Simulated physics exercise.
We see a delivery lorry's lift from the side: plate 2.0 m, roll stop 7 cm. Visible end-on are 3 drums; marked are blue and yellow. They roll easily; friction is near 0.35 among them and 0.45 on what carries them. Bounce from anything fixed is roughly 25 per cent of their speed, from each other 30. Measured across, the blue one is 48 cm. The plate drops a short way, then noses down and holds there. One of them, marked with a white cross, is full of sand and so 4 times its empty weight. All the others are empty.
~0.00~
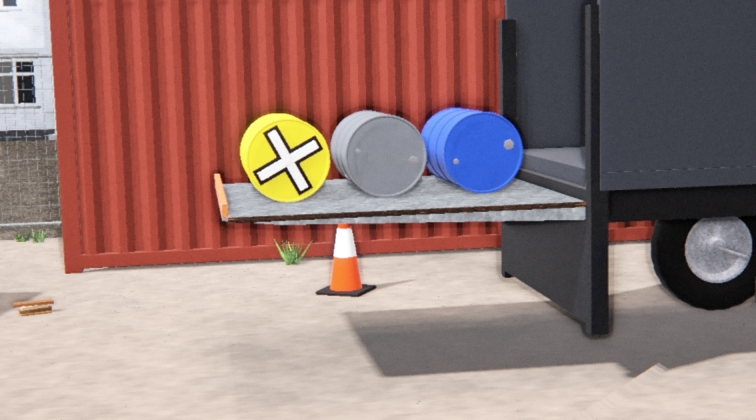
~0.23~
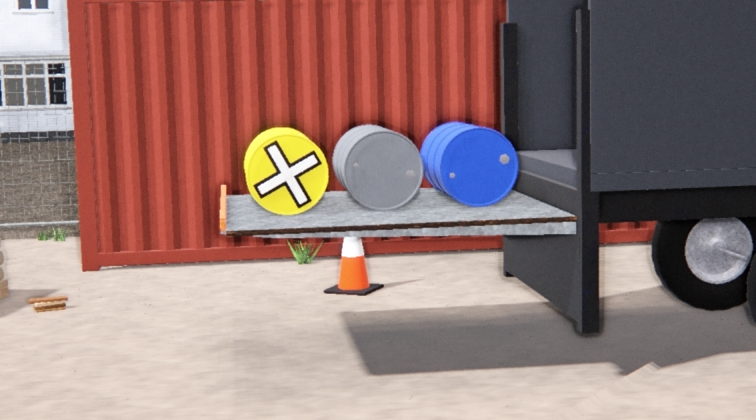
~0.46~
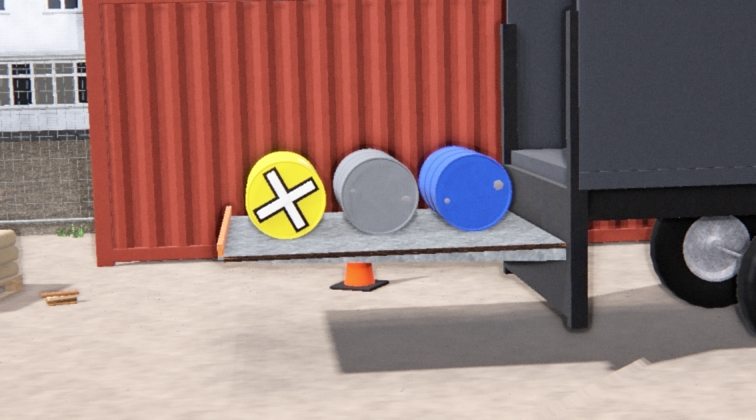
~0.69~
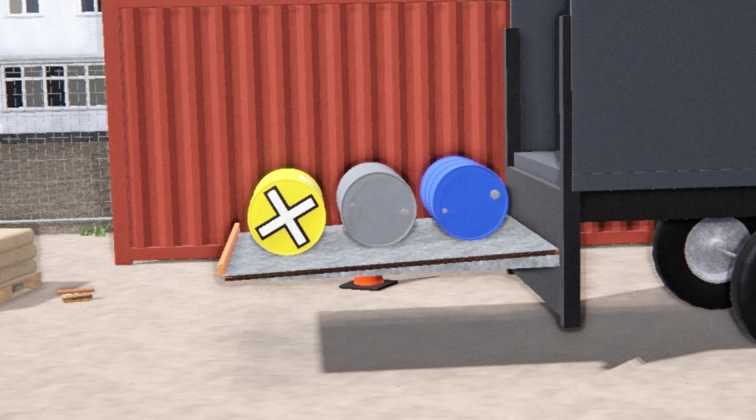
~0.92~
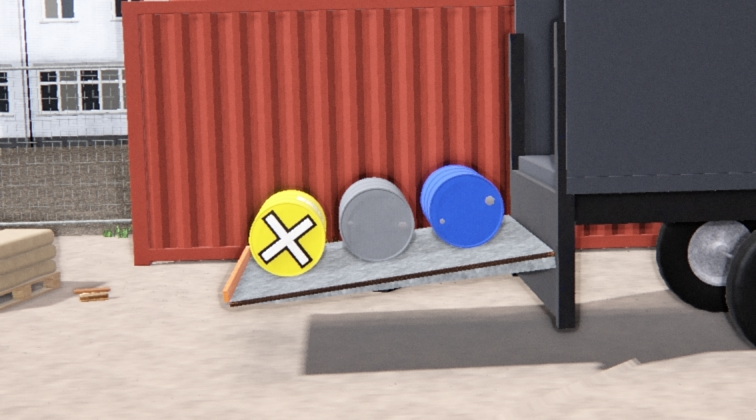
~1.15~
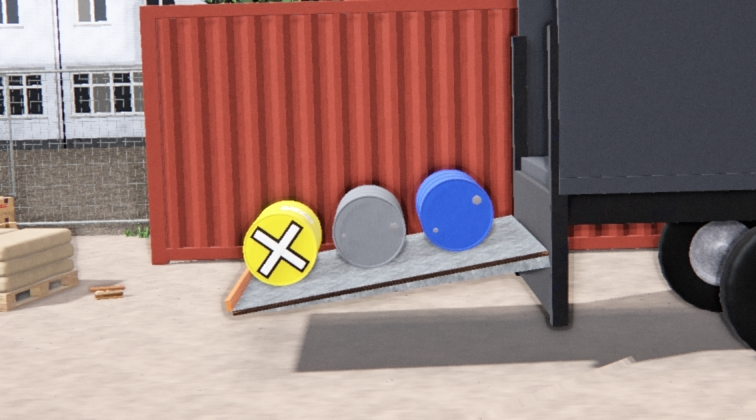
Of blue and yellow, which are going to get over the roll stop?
Blue drum: Stays put; yellow: Stays put.
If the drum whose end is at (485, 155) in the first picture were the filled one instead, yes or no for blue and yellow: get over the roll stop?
With that change: Blue doesn't; yellow does.
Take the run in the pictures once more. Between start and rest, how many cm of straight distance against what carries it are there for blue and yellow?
The blue one comes to 40 and the yellow one to 20.
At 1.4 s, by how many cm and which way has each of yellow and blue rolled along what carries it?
Yellow has shifted 20 left and blue 15 left.
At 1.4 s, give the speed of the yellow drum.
Close to 0.5 m/s then.
After 1.4 s, blue is on the plate, 135 cm from the stop, rolling left; yellow is on the plate, 15 cm from the stop, rolling left; 0 of 3 are off.
After 1.6 s, blue is on the plate, 125 cm from the stop, rolling left; no change for yellow; 0 of 3 are off.
At rest (2.0 s), blue is on the plate, 115 cm from the stop; yellow is on the plate, 15 cm from the stop; 0 of 3 are off.
